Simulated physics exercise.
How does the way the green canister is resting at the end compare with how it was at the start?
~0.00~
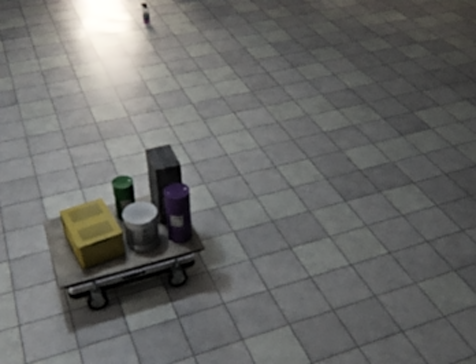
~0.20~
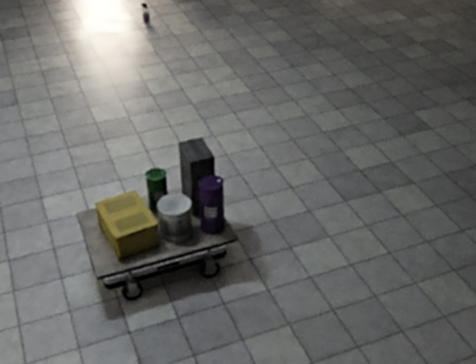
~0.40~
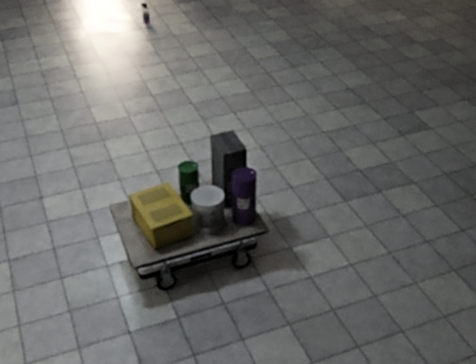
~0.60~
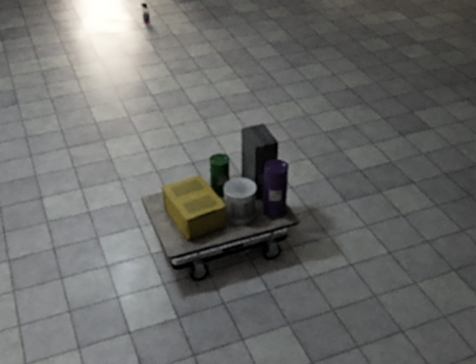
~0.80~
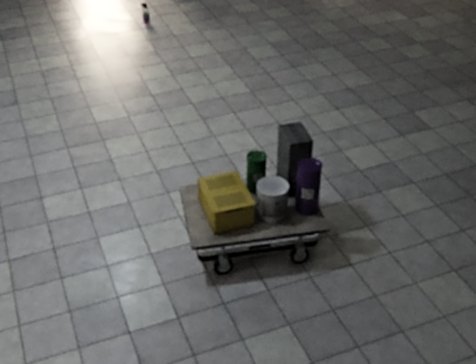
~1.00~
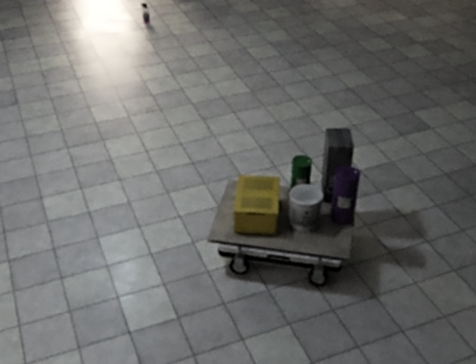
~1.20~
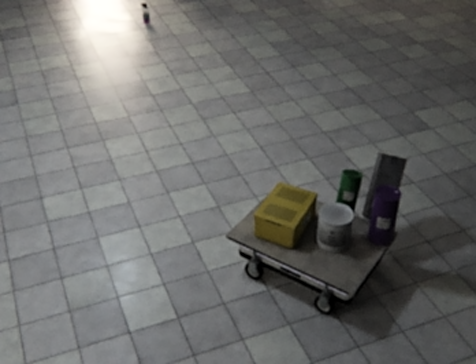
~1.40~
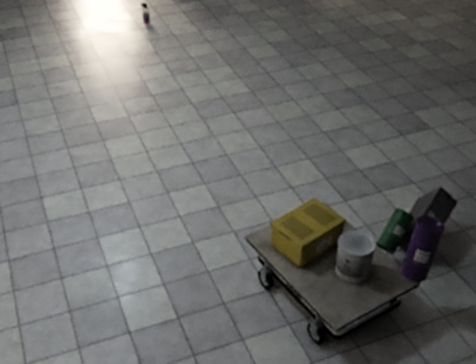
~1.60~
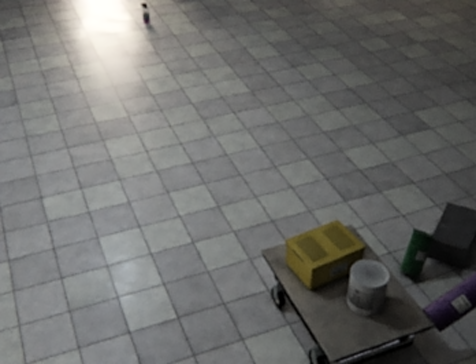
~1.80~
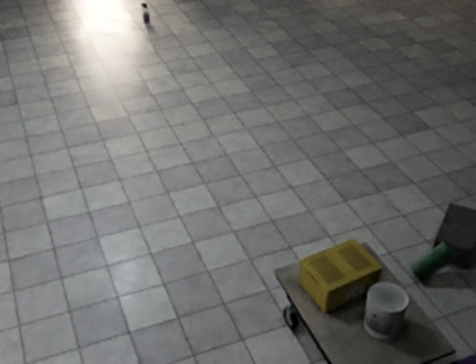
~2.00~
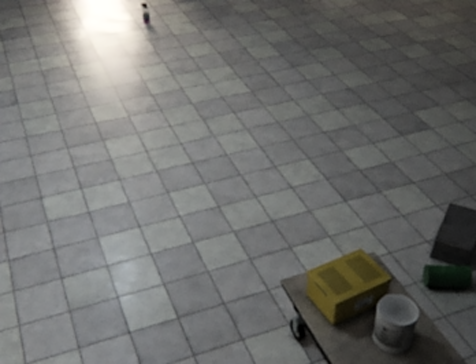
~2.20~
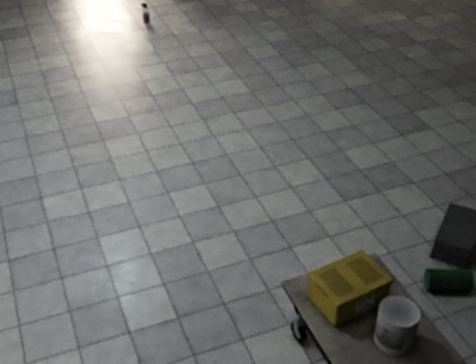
At the start the green canister stands upright on the cart, but at the end it lies on its side on the floor.
